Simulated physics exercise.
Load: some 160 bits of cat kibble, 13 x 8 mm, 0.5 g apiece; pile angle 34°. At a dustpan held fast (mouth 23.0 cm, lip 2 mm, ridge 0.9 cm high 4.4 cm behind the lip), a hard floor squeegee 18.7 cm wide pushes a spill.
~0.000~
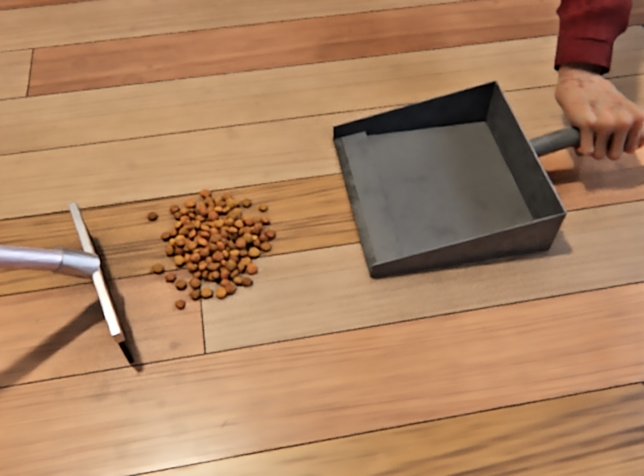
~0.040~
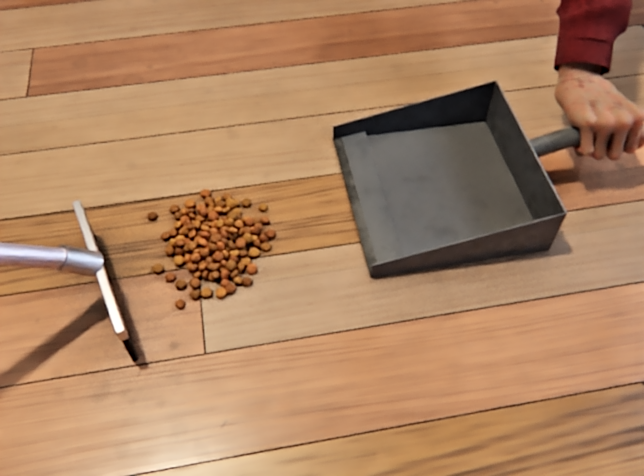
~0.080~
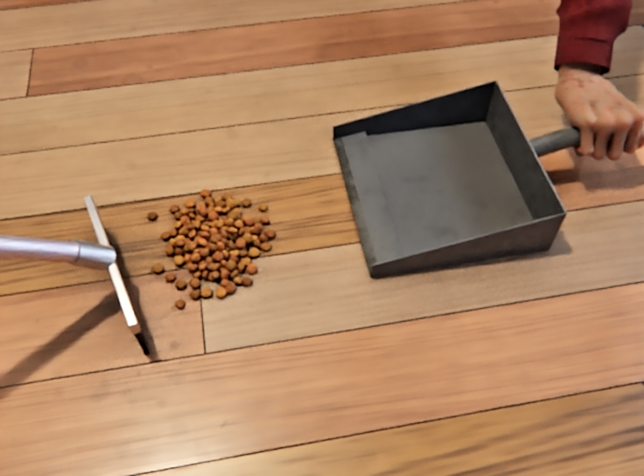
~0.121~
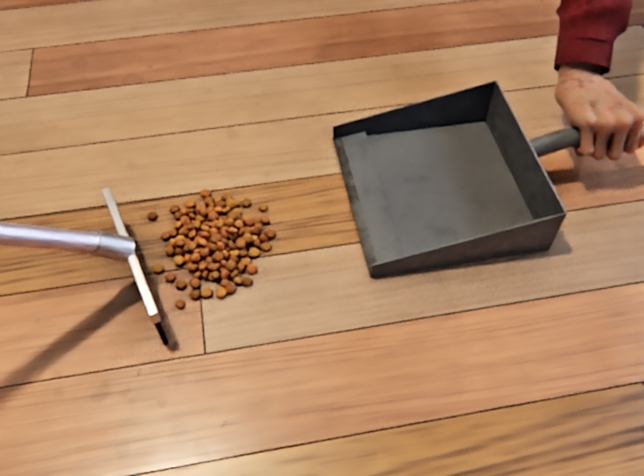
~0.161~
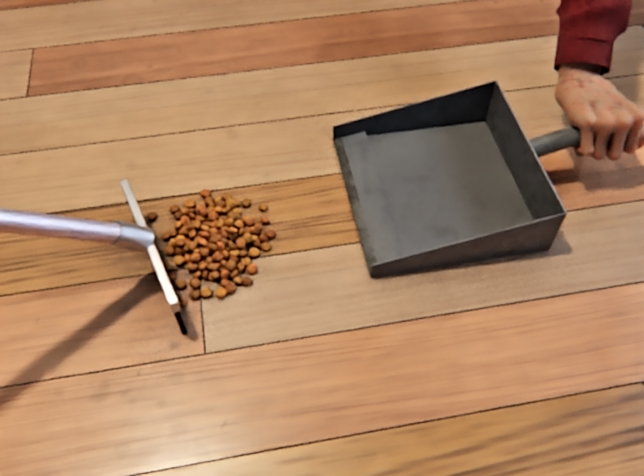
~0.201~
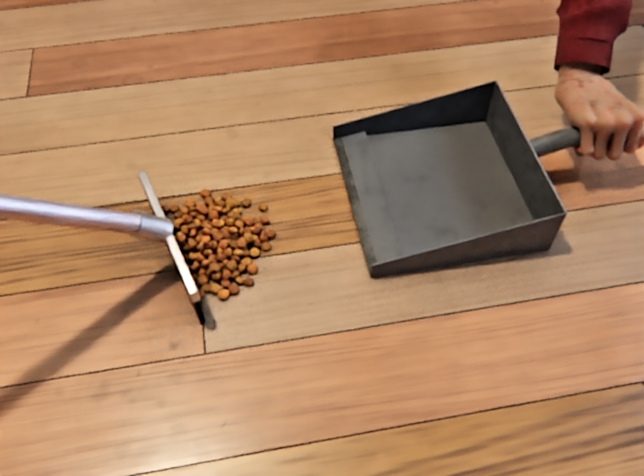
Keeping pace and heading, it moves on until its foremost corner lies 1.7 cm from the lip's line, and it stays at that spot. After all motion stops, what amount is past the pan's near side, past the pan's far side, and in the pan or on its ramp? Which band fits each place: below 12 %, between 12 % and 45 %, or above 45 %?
One by one: Near side: Only a little. Far side: Only a little. Pan: A medium amount.
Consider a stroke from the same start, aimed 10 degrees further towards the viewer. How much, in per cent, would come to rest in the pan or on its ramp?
It would be near 20 per cent.
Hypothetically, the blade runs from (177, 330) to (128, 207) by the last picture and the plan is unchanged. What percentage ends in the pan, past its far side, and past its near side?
Pan 5 % / far 0 % / near 5 %.
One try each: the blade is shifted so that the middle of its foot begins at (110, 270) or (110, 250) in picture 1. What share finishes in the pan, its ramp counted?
The two tries give some 25 % and some 20 %.
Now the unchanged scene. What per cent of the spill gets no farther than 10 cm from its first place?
About 5 percent.
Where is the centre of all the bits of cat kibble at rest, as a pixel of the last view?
I'd put it at about (335, 184).
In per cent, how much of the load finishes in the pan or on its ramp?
Roughly 20 in a hundred come to rest there.
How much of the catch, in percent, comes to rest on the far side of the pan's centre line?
Around 40 in a hundred.
After 0.38 s, middle of the blade 13 cm from the lip; 0 % over the lip, far side 0 %, near side 0 %.
After 0.50 s, middle of the blade 7 cm from the lip; 0 % over the lip, far side 0 %, near side 0 %.
Then, at 0.75 s, middle of the blade 4 cm from the lip; 20 % over the lip, far side 5 %, near side 0 %.
By 1.0 s all is still; near side 0 %, far side 5 %, pan 20 %, in front of the lip or behind the blade 70 %.
